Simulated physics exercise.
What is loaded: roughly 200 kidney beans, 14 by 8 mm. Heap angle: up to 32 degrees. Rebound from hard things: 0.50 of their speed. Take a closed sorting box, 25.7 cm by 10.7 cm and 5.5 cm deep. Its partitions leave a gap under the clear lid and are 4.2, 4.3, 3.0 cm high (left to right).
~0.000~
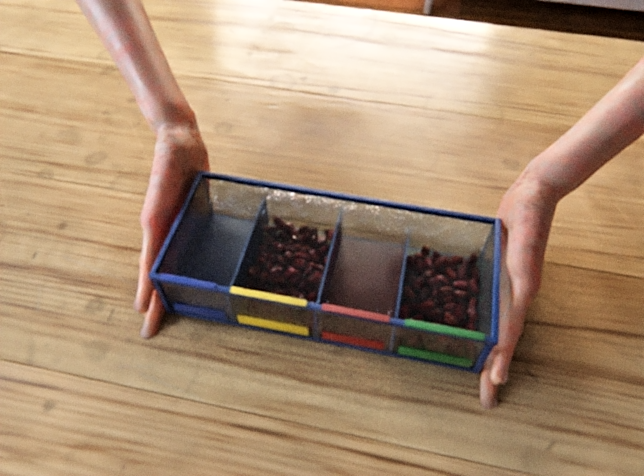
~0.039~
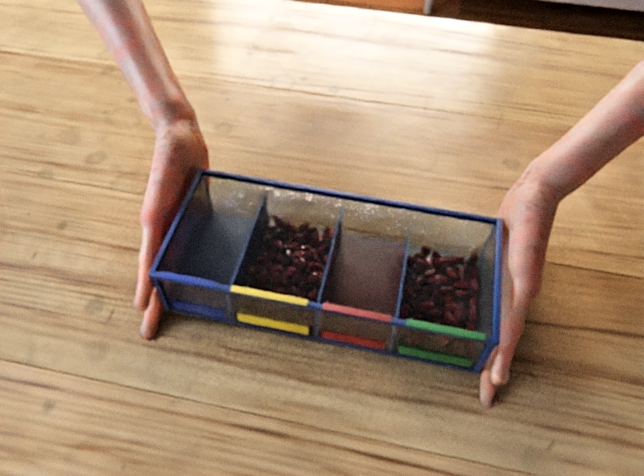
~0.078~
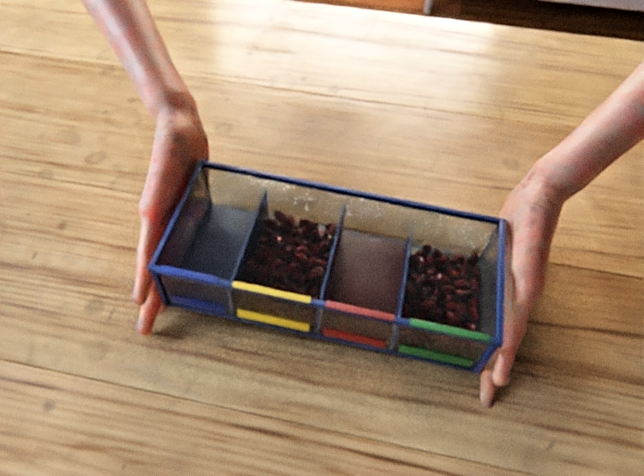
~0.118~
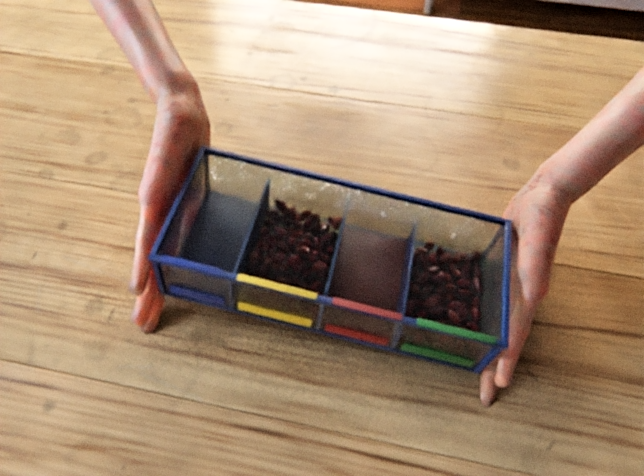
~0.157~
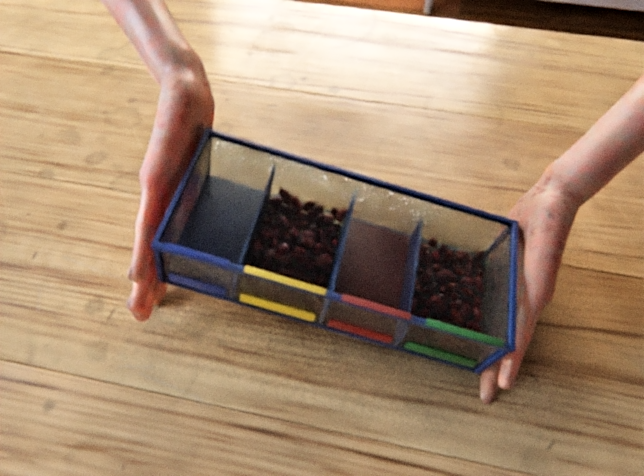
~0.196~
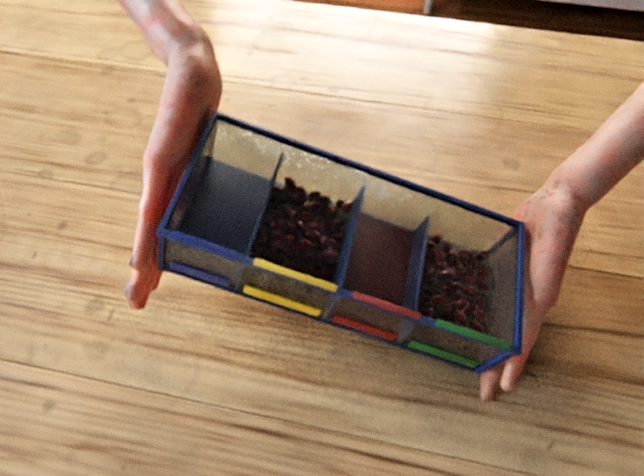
On a pale wooden tabletop in warm light, seen from above at a slight slant, two hands hold the ends of a long clear box with blue edges. Its four compartments are marked blue, yellow, red and green from left to right, with dark red beans in the yellow and green ones. The left hand raises its end, slowly then faster, tilting the box toward the right while the camera stays still.
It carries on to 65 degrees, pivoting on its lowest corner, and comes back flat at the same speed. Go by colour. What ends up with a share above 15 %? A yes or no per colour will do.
Red compartment: No. Blue compartment: No. Green compartment: Yes. Yellow compartment: Yes.
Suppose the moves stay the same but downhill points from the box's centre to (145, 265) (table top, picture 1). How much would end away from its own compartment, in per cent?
The share comes to about 15 in a hundred.
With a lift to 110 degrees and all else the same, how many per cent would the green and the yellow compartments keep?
Shares after the change: Green 50, yellow 50, per cent.
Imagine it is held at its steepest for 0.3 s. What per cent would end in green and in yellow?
In per cent: Green 45; yellow 55.
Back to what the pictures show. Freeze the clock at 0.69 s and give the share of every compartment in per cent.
Red 0, blue 0, green 45, yellow 55.
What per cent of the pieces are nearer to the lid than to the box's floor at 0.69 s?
About 10 %.
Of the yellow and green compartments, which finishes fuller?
Result: Yellow has more.
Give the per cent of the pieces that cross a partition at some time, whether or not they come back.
Something like 5 per cent of the pieces.
Then, at 0.69 s, tilt 64 degrees; green 45 %, yellow 55 %.
After 1.02 s, tilt 26 degrees; red 5 %, green 45 %, yellow 50 %.
Then, at 1.44 s, tilt 0 degrees; red 5 %, green 45 %, yellow 50 %.
By 1.8 s all is still; red 5 %, blue 0 %, green 45 %, yellow 50 %.
